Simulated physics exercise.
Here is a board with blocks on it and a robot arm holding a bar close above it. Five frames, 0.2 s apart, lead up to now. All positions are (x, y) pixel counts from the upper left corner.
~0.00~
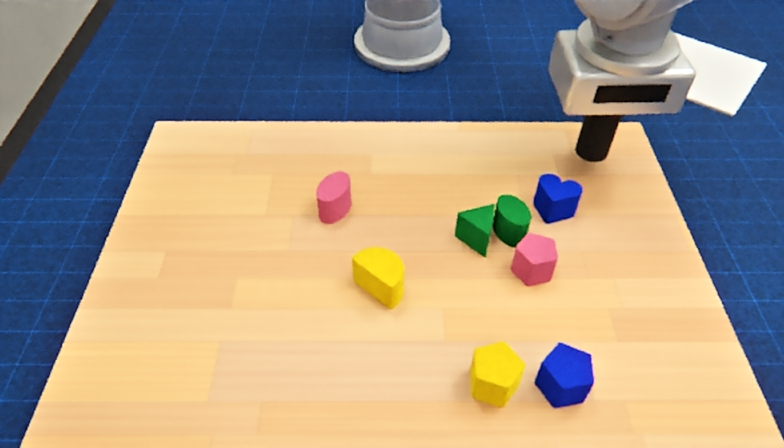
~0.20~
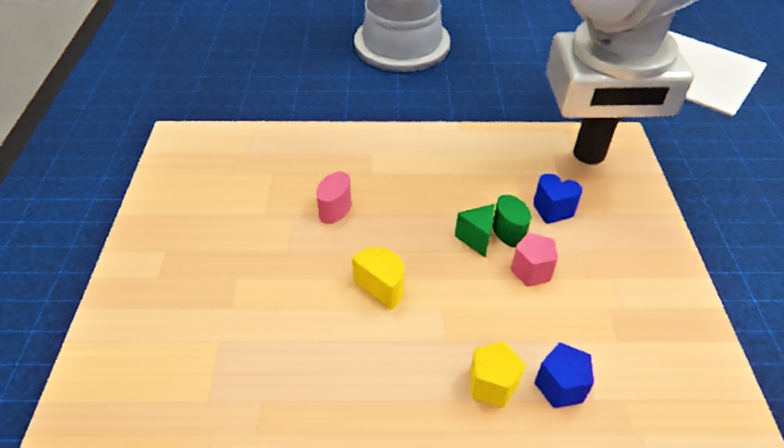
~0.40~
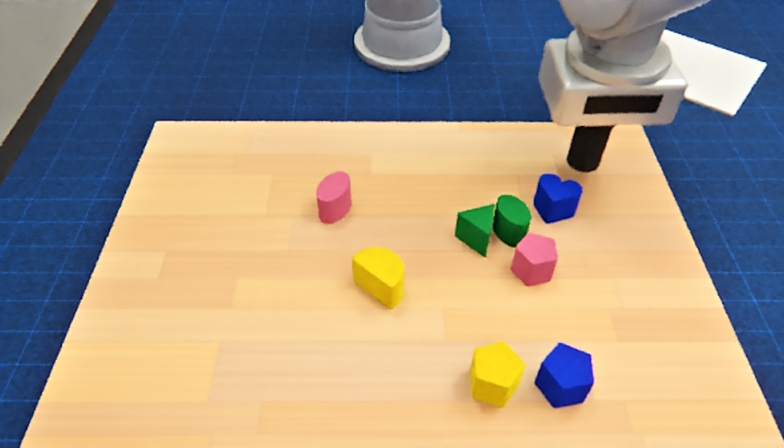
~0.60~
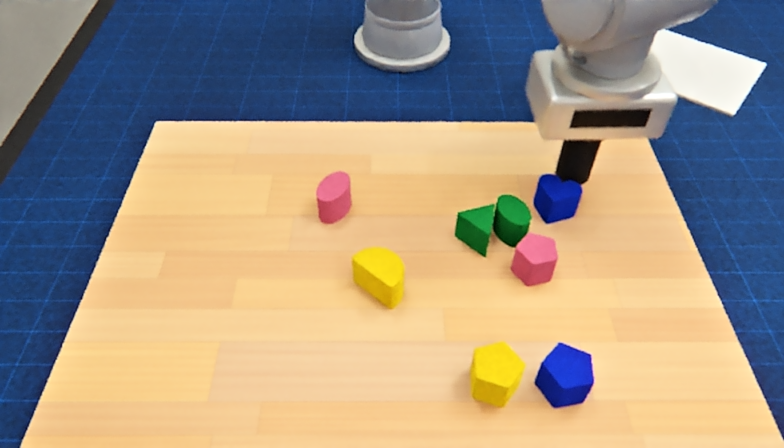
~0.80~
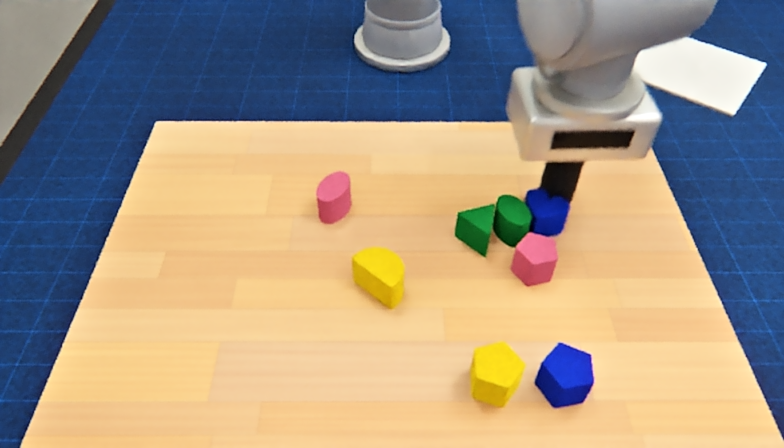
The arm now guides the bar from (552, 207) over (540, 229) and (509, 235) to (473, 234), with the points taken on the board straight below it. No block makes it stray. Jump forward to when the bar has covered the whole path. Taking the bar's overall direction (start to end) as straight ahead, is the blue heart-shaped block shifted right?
That would be a no.
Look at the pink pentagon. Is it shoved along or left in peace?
It is no longer where it was.
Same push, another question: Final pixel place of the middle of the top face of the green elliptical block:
Most likely (452, 235).
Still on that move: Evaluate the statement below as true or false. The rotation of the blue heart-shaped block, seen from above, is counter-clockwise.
Answer: True.
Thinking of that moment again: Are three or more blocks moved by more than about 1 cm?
Yes, it checks out.
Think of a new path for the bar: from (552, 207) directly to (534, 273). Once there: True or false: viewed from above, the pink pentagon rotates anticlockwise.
Answer: True.
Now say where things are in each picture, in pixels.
Tip of the bar (591, 152), middles of tops, green triangle (481, 216), green elliptical block (514, 209), pink pentagon (538, 248), blue heart-shaped block (560, 187), in the first frame.
Bar (589, 154), nothing pushed, in the second frame.
Bar (583, 162), nothing pushed, in the third frame.
Bar (572, 175), nothing pushed, in the fourth frame.
Bar (555, 194), green triangle (481, 216), green elliptical block (514, 209), pink pentagon (538, 248), blue heart-shaped block (546, 203), in the fifth frame.
On the path given first. One third of the way, bar (544, 216); green triangle (468, 218); green elliptical block (496, 218), turned 45° clockwise; pink pentagon (535, 254), turned 25° anticlockwise; blue heart-shaped block (532, 226).
Two thirds of the way, bar (511, 223); green triangle (443, 217), turned 30° clockwise; green elliptical block (469, 228), turned 75° clockwise; pink pentagon (533, 263), turned 45° anticlockwise; blue heart-shaped block (511, 237), turned 20° anticlockwise.
At the end, bar (475, 222); green triangle (435, 216), turned 40° clockwise; green elliptical block (452, 235), turned 60° clockwise; pink pentagon (534, 264), turned 50° anticlockwise; blue heart-shaped block (506, 238), turned 35° anticlockwise.
